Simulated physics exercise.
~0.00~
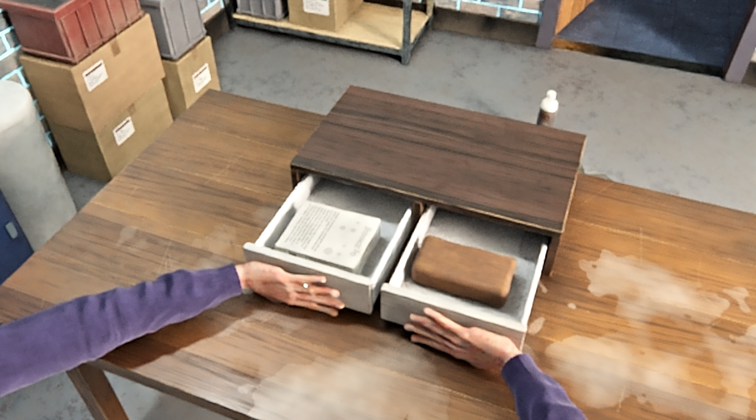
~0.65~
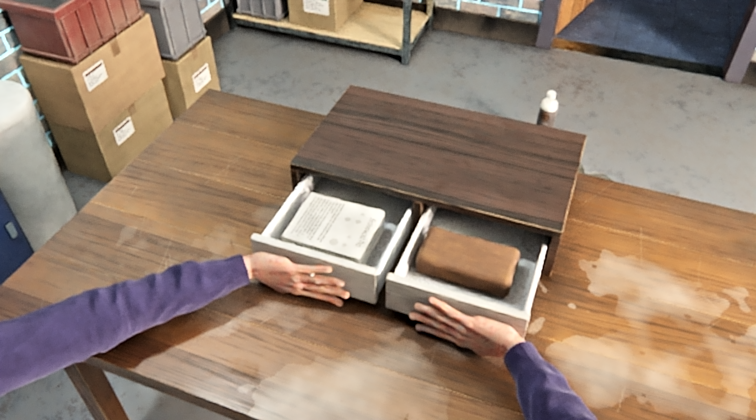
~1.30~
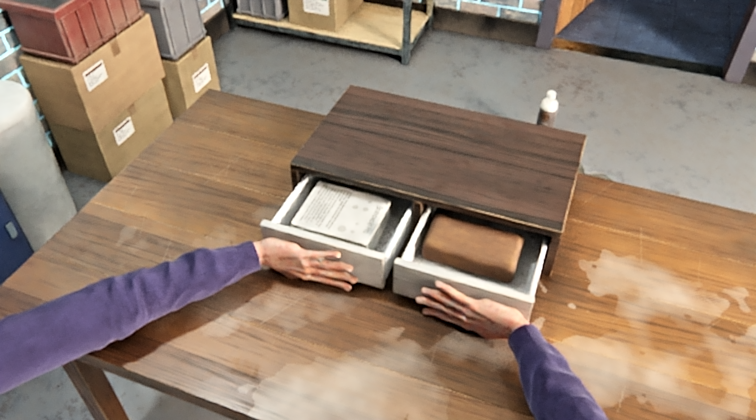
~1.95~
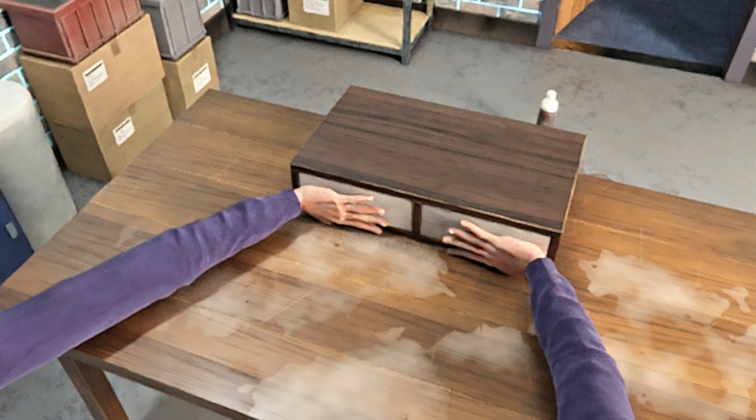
At first, a small dark wooden chest sits on a worn table with its two pale drawers pulled out, a white packet printed with text lying in the left one and a brown loaf-shaped object in the right. Two hands in purple sleeves rest against the drawer fronts, one on each. The hands push both drawers steadily inwards, carrying the packet and the brown object along with them. The drawers slide further under the top until their contents are out of sight. Finally, both drawers are fully closed, with the hands still against their fronts.
